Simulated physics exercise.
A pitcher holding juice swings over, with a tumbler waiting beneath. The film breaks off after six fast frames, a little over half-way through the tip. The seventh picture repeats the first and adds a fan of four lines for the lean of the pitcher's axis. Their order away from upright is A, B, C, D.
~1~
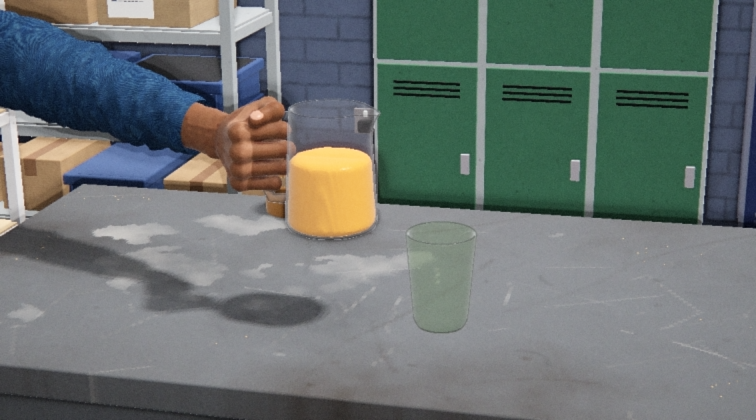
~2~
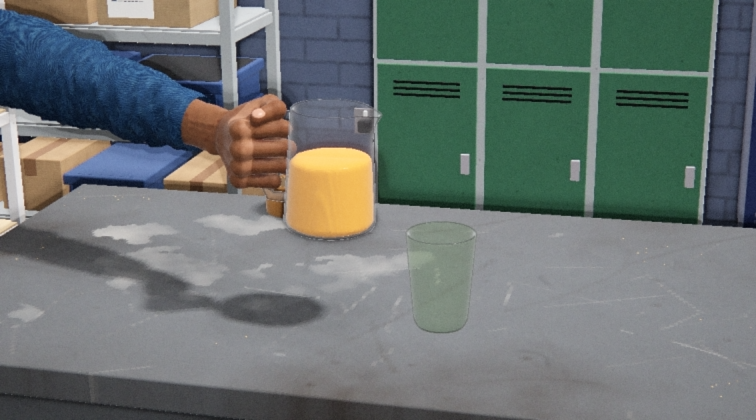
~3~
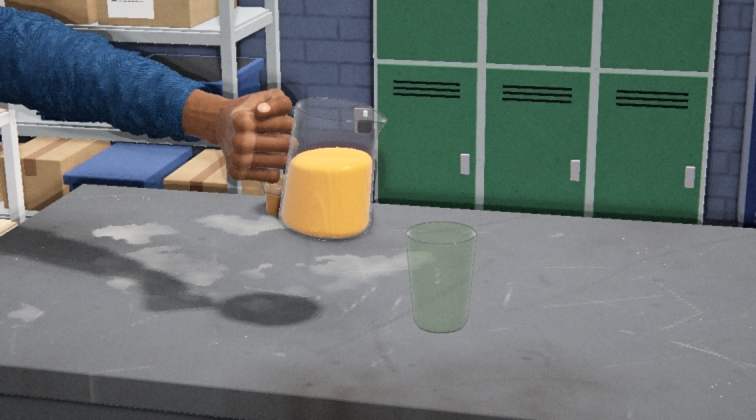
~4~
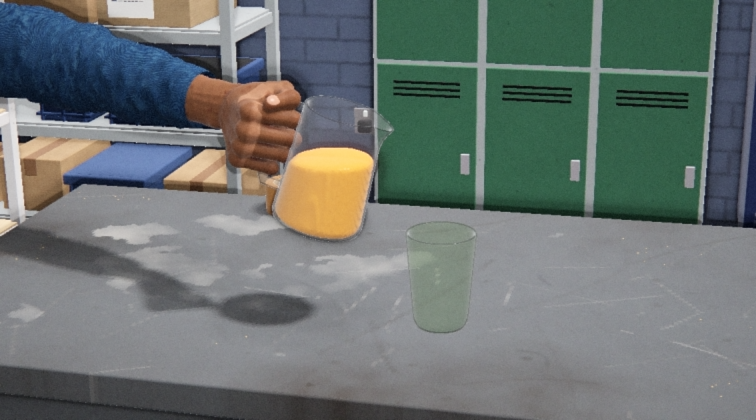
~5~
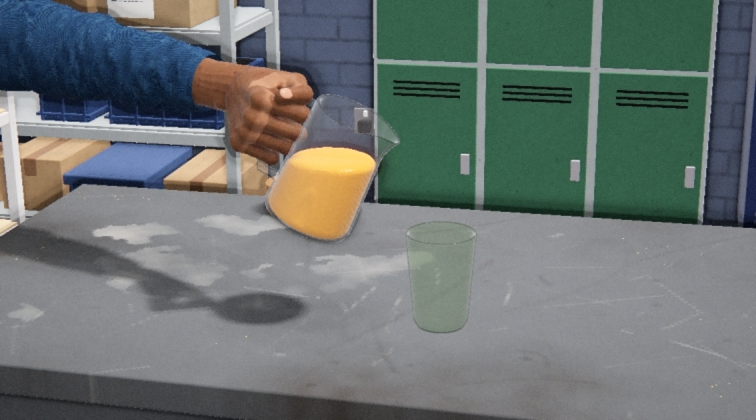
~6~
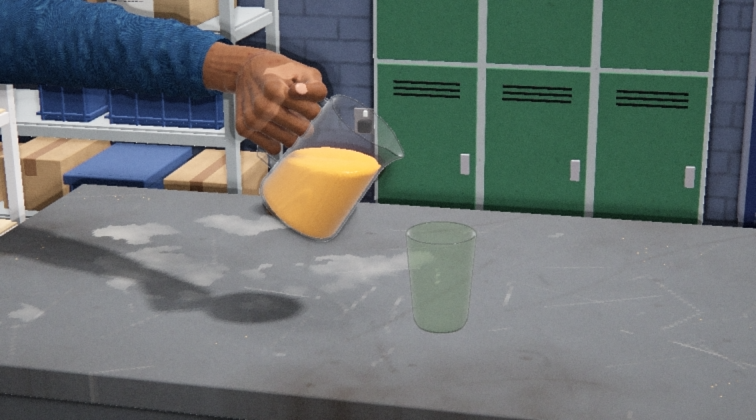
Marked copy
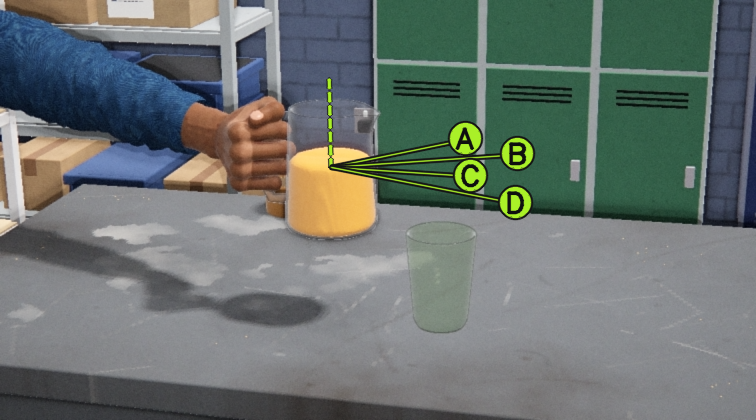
In a locker room, a hand in a blue sleeve tilting a clear pitcher of orange juice rightward near an empty tumbler.
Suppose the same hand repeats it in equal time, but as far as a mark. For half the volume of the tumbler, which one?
Mark A does it best.
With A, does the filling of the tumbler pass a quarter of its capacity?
Yes, it does.
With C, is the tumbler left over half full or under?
Over.
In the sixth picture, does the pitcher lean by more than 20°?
Yes, it does.
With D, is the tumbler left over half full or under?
Over half.
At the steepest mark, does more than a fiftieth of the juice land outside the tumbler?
Yes.
On the marked copy, A at (449, 143); B at (500, 155); C at (453, 175); D at (499, 200).
With A, the tumbler ends with about 50 % of what it can hold.
With B, the tumbler ends with about 70 % of what it can hold.
With C, the tumbler ends with about 80 % of what it can hold; 10 % of the juice is spilt.
With D, the tumbler ends with about 78 % of what it can hold; 24 % of the juice is spilt.
